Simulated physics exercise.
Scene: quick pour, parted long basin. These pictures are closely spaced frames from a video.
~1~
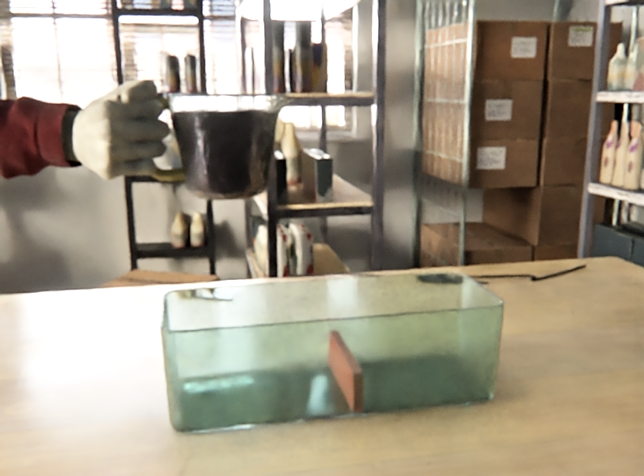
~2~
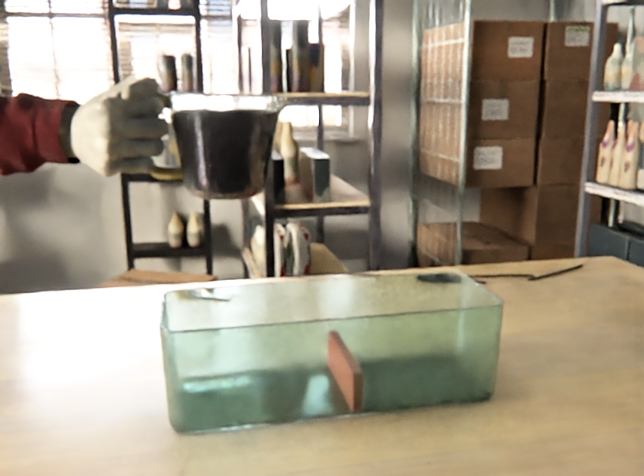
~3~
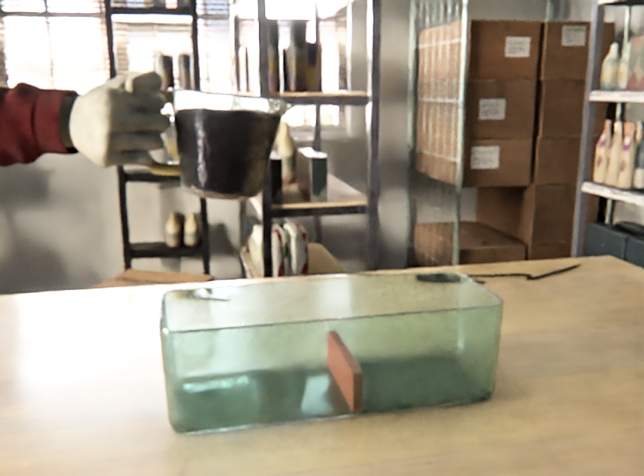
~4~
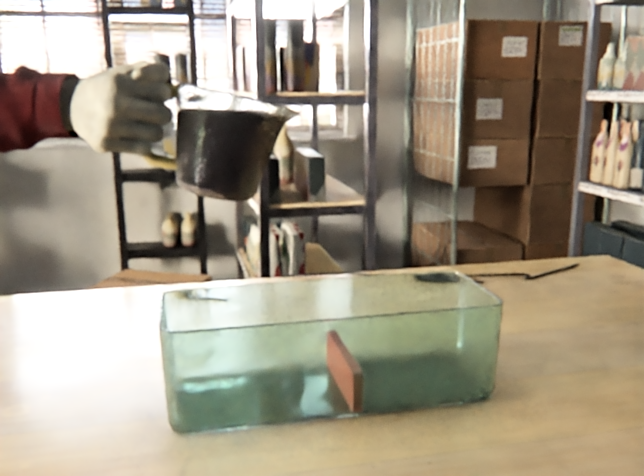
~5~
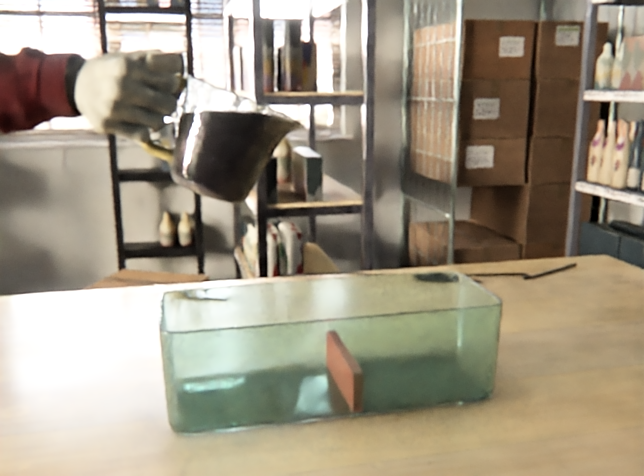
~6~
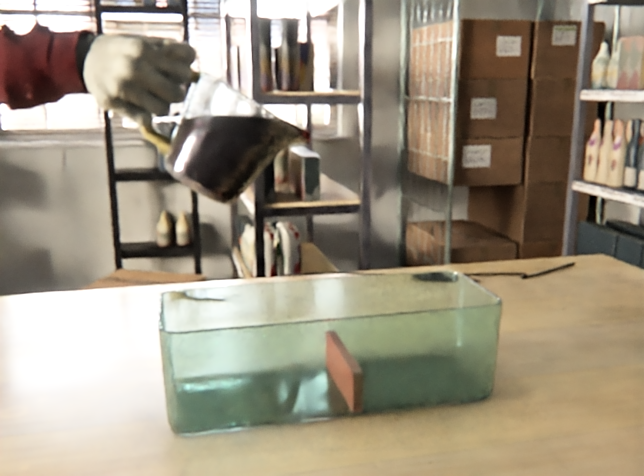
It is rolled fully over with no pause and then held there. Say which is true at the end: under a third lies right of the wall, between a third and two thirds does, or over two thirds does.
The share right of the wall is the middle band, one third to two thirds.
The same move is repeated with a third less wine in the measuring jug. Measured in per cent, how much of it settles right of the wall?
20 per cent.
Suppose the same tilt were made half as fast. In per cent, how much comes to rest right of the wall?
Roughly 70 in a hundred.
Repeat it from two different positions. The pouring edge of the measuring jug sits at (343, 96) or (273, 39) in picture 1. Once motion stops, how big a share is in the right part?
It comes out at around 90 percent and then around 35 percent.
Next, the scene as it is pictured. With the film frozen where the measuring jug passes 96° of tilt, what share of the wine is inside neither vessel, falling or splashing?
That works out near 35 percent.
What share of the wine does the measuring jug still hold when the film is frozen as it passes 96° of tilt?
It still holds around 40 per cent there.
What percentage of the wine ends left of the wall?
Close to 50 in a hundred.
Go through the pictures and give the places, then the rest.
In the first frame, tilt 0°; pouring edge (295, 96); surface from (173, 111) to (276, 110); the long basin's rim runs from (163, 311) to (482, 289); the wall's top is at (345, 351).
In the second frame, tilt 1°; pouring edge (295, 98); surface from (173, 110) to (276, 111).
In the third frame, tilt 6°; pouring edge (298, 103); surface from (176, 108) to (278, 113).
In the fourth frame, tilt 13°; pouring edge (302, 113); surface from (178, 108) to (283, 115).
In the fifth frame, tilt 22°; pouring edge (305, 126); surface from (183, 114) to (294, 119).
In the sixth frame, tilt 33°; pouring edge (307, 141); surface from (183, 119) to (302, 136); 2 per cent is over the edge.
A moment on, the measuring jug is tipped on its side and 38 per cent is still to pour, 1 is left of the wall and 25 right of it.
Next, the measuring jug is tipped right over and 3 per cent is still to pour, 39 is left of the wall and 48 right of it.
Then the measuring jug is tipped right over and 0 per cent is still to pour, 49 is left of the wall and 48 right of it.
Later the measuring jug is tipped right over and 0 per cent is still to pour, 49 is left of the wall and 49 right of it.
In the end 49 per cent lies left of the wall, 49 right of it and 2 outside.
